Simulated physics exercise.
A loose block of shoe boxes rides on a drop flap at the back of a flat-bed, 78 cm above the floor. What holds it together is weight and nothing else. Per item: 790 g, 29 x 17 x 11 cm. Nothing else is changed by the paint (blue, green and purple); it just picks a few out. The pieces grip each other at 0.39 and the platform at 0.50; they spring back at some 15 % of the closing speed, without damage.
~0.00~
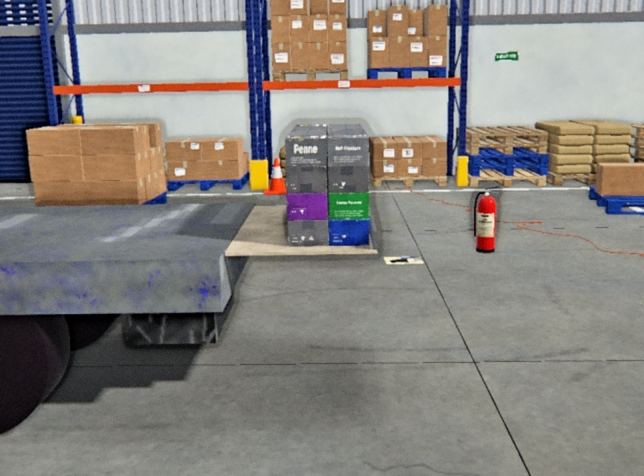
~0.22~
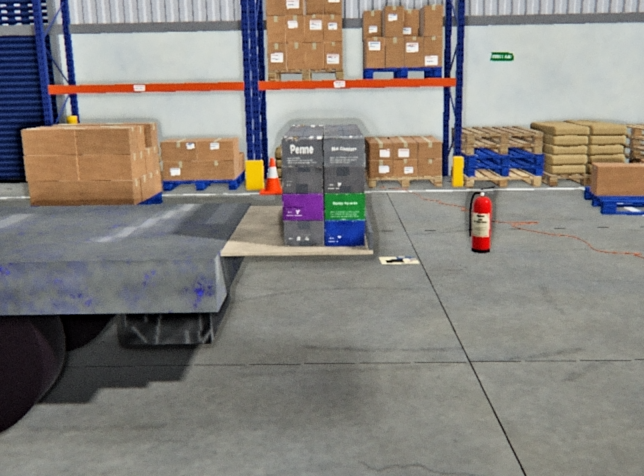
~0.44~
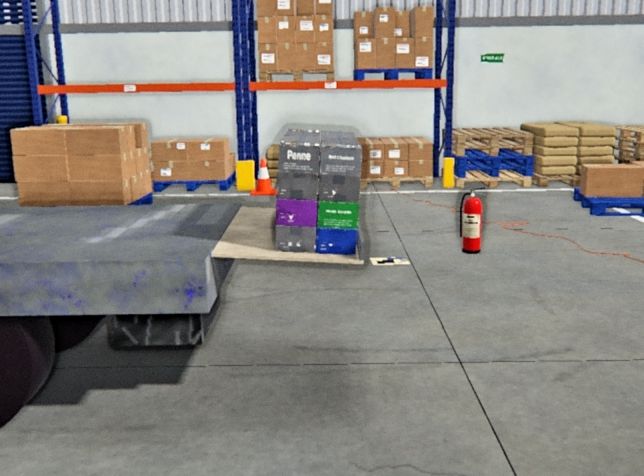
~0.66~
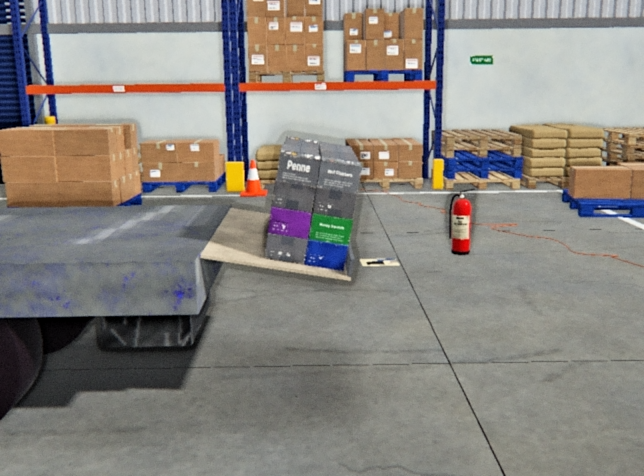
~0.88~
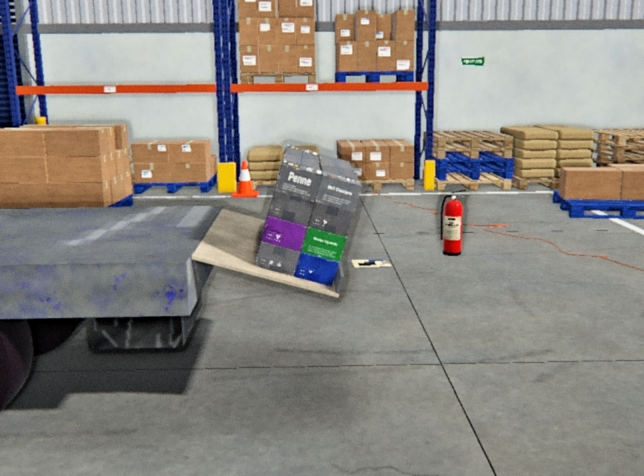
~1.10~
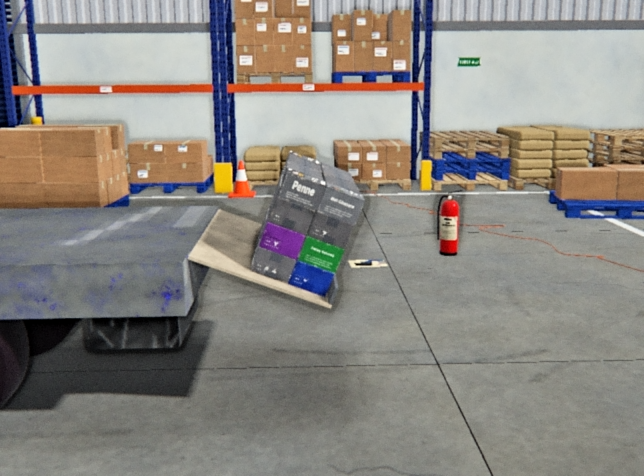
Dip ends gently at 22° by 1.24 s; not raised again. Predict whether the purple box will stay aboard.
I expect it to part company with the lift.
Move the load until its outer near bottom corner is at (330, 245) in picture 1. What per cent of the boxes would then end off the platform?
Share at the end: 40 per cent.
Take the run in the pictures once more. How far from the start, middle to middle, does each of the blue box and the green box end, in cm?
Blue 20, green 95.
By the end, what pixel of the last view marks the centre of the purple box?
Somewhere close to (363, 445), I'd say.
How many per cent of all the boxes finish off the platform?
Somewhere near 80 in a hundred.
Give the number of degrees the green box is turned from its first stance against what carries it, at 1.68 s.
Tilt from start: Approx. 50 degrees.
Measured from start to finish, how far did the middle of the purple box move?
Start and end are some 102 cm apart.
After 1.68 s, slope 22°; 11 of the 28 boxes off the platform; purple box 14 mm from its place; green box 47° from how it stood, 42 mm lower.
After 2.24 s, slope 22°; 20 of the 28 boxes off the platform; purple box 7 cm from its place; green box on its side.
In the end (4.1 s), slope 22°; 22 of the 28 boxes off the platform; purple box on its side; green box upside down; blue box 10 mm from its place. From the last view, middles, purple box near (363, 445), green box near (393, 407).
